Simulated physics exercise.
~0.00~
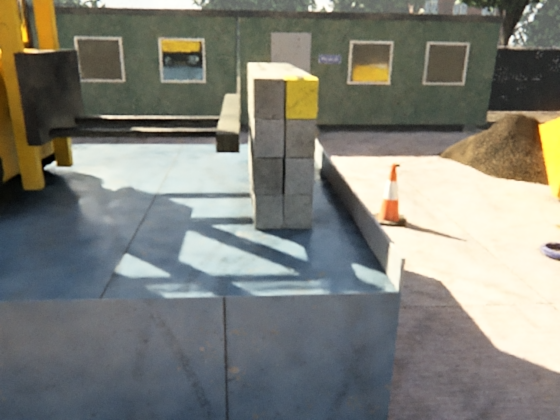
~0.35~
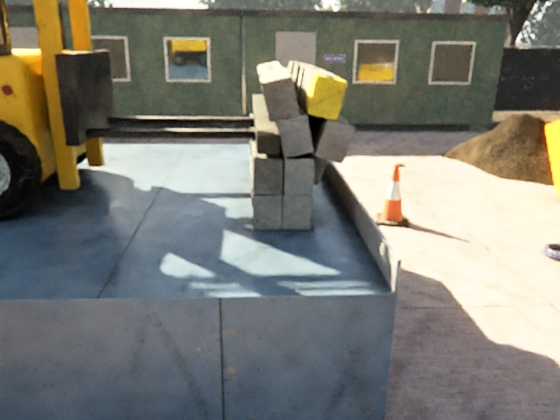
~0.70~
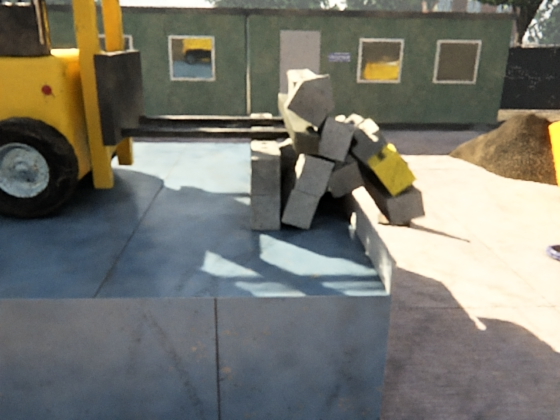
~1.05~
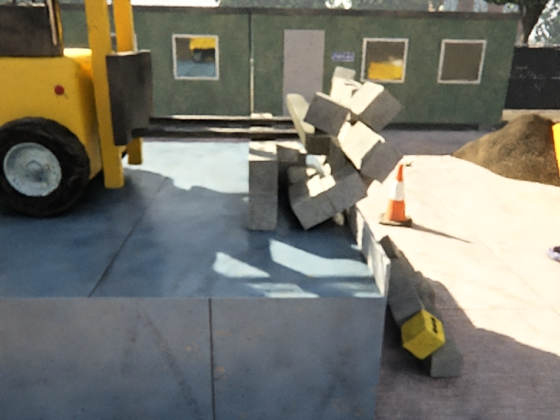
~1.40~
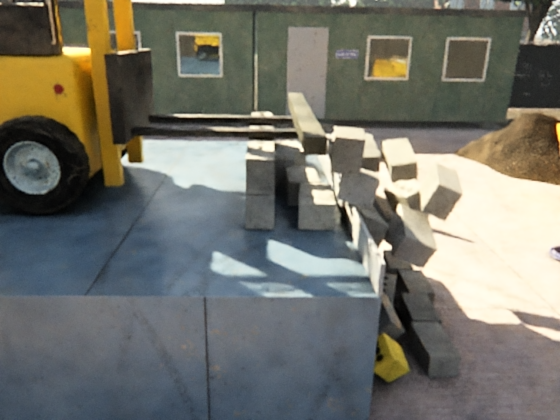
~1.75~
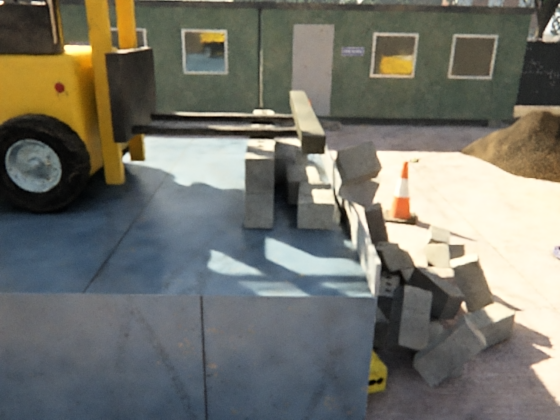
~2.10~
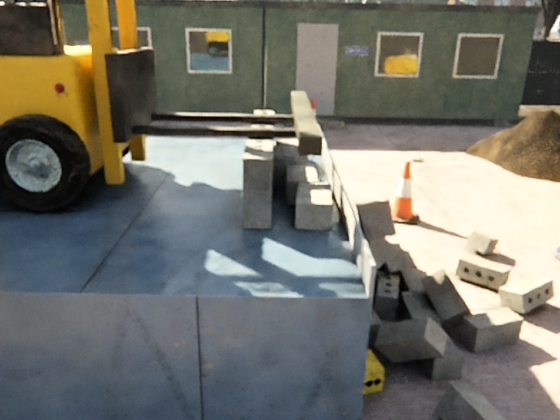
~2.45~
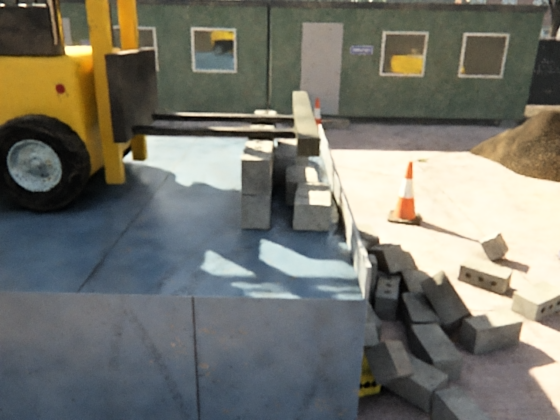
At first, a neat stack of grey concrete blocks, one painted yellow near the top, stands on a loading dock while a yellow lift truck approaches from the left with a beam across its forks. The beam pushes into the stack, and the upper blocks lean to the right. They topple toward the edge, and the yellow block tumbles over the low board. More blocks spill after it as the truck halts. They pile up on the ground below, near an orange cone. Finally, a few blocks remain on the dock beside the still beam, with the yellow one lying below.
